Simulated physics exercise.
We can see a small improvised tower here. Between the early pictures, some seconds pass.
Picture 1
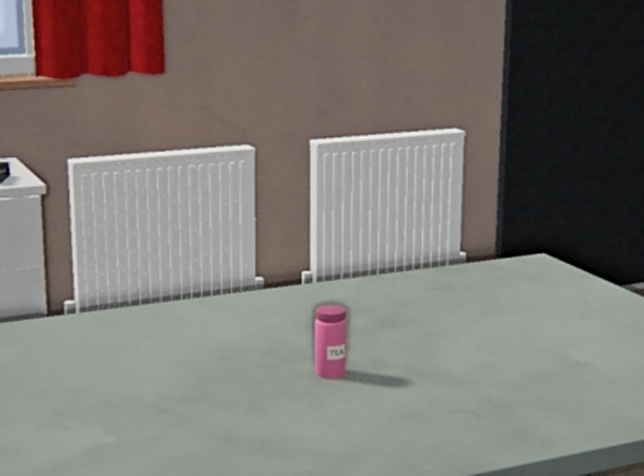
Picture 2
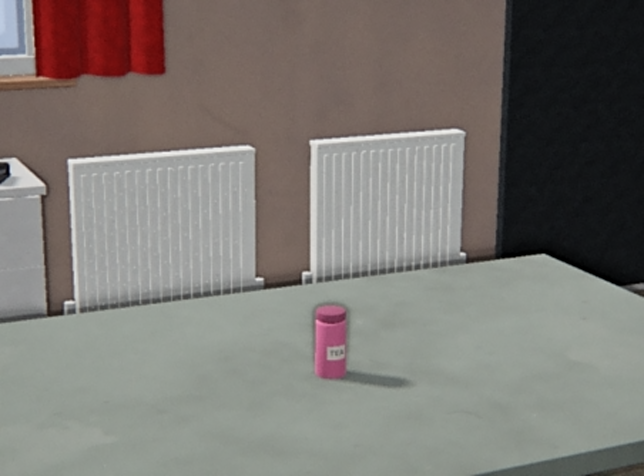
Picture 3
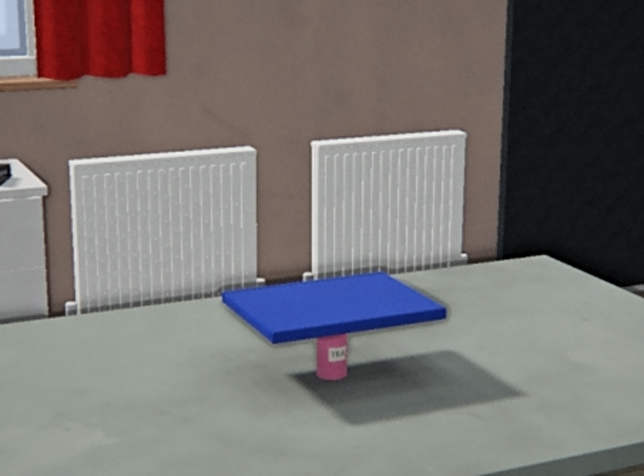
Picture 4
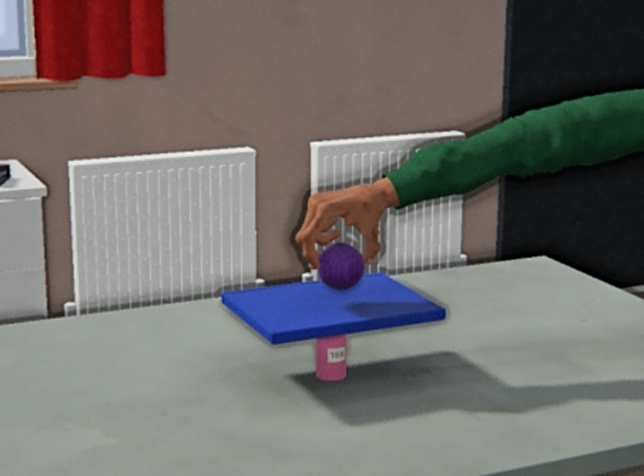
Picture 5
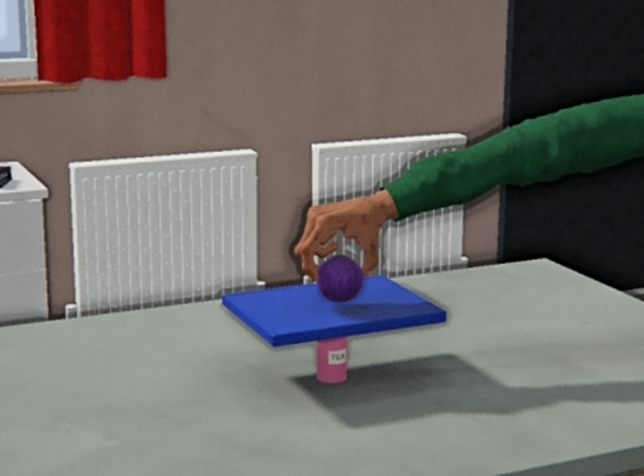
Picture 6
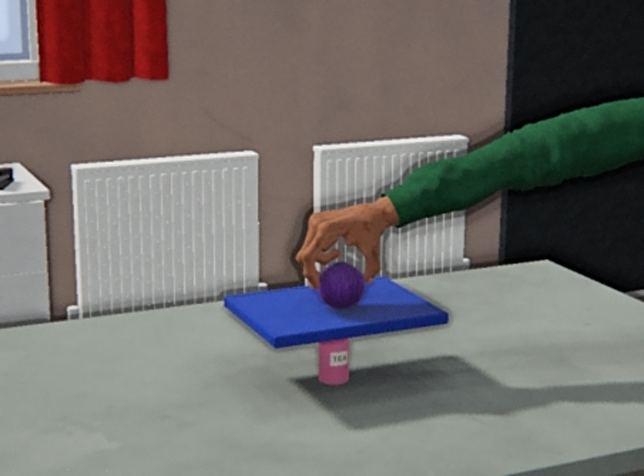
A hand lowers a purple onion onto a blue lid resting on a pink tin.
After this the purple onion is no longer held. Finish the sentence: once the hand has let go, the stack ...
The stack stands firm.
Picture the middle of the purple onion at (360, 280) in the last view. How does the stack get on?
After that, it remains intact.
Then, 0.20 s past the last view, nothing moves.
Then, 0.70 s past the last view, purple onion resting near (341, 286).
Finally, all 3 still in place. Final places as the last picture's camera would see them, purple onion near (341, 286). The stack stays up.
